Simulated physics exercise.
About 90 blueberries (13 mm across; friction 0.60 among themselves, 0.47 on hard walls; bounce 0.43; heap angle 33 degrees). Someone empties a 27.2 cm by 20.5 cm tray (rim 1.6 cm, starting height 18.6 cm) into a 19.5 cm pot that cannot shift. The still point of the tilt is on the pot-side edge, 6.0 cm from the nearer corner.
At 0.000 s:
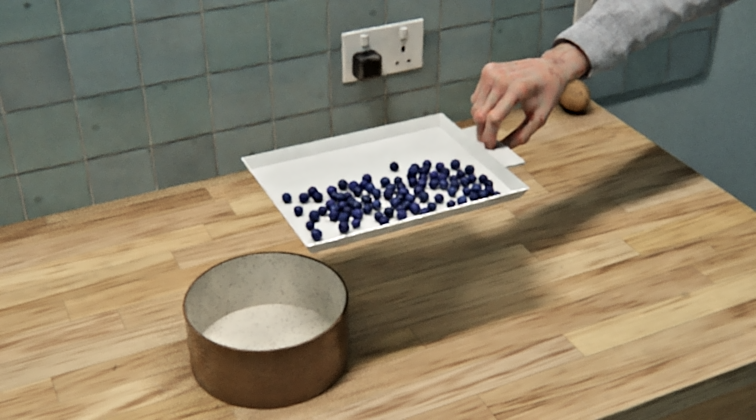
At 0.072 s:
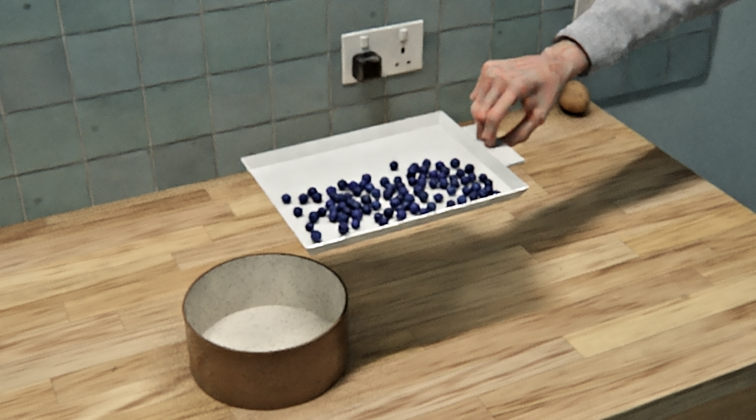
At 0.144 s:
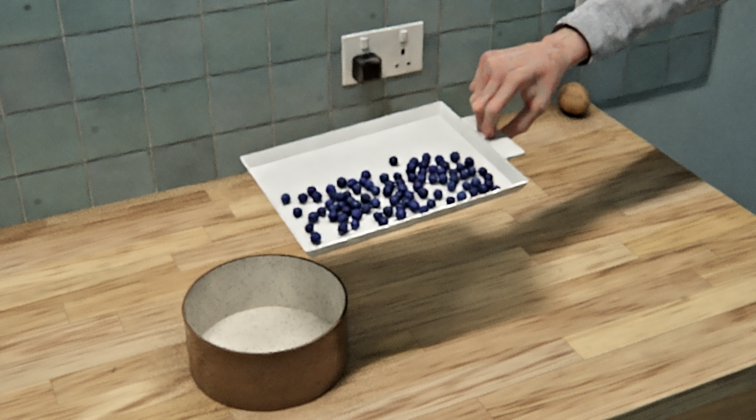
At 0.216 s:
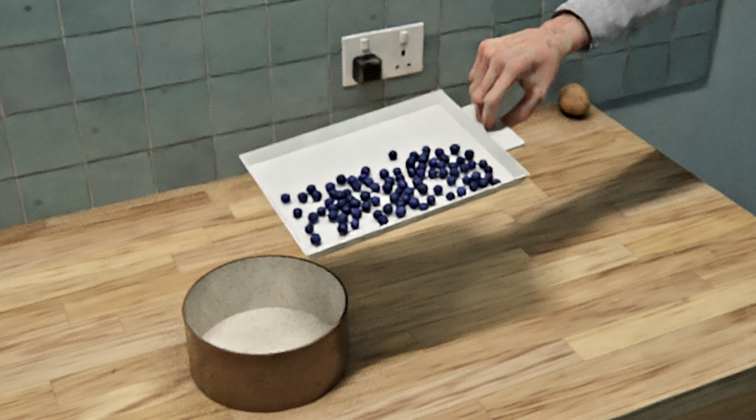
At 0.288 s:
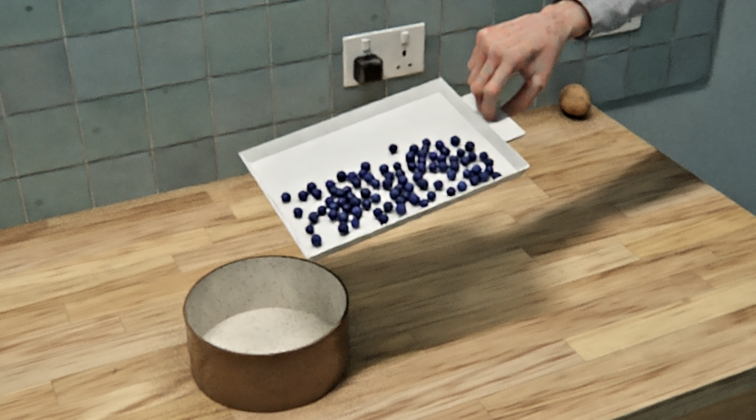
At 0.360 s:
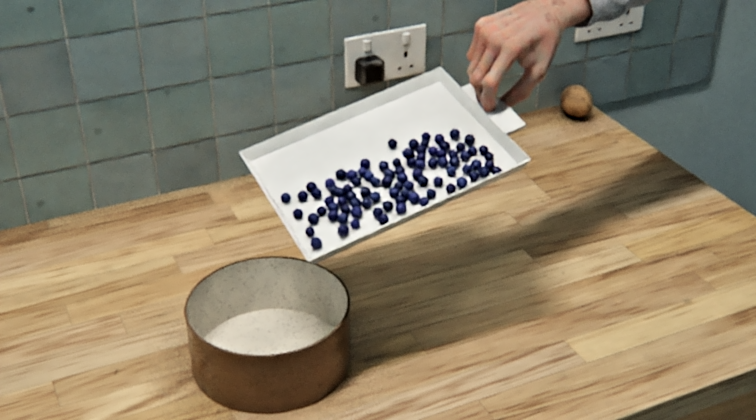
On a wooden kitchen counter beside green-blue wall tiles, a hand holds a white tray of blueberries level above the counter, near a round brown pot. The hand then shifts and raises the handle side, steadily tilting the tray toward the pot, while the blueberries stay on its surface.
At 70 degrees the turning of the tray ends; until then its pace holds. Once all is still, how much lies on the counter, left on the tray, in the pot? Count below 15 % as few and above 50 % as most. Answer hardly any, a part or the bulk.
Counter a part, tray hardly any, pot the bulk.
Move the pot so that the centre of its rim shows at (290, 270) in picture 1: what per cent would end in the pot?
Some 10 per cent.
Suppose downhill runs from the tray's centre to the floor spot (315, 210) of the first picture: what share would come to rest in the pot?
About 70 per cent.
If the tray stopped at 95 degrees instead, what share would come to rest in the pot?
In that case some 75 per cent.
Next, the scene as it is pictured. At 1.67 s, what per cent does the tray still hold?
Some 60 per cent of the load.
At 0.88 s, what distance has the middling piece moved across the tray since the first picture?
Some 6 cm.
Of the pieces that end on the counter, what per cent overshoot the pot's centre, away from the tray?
About 40 per cent.
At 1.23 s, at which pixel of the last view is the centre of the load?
At about (346, 202).
After 0.88 s, tilt 41 degrees; the tray holds 100 %, the pot 0 %.
After 1.23 s, tilt 58 degrees; the tray holds 100 %, the pot 0 %.
After 1.67 s, tilt 70 degrees; the tray holds 60 %, the pot 15 %.
By 3.4 s all is still; counter 30 %, tray 0 %, pot 70 %.
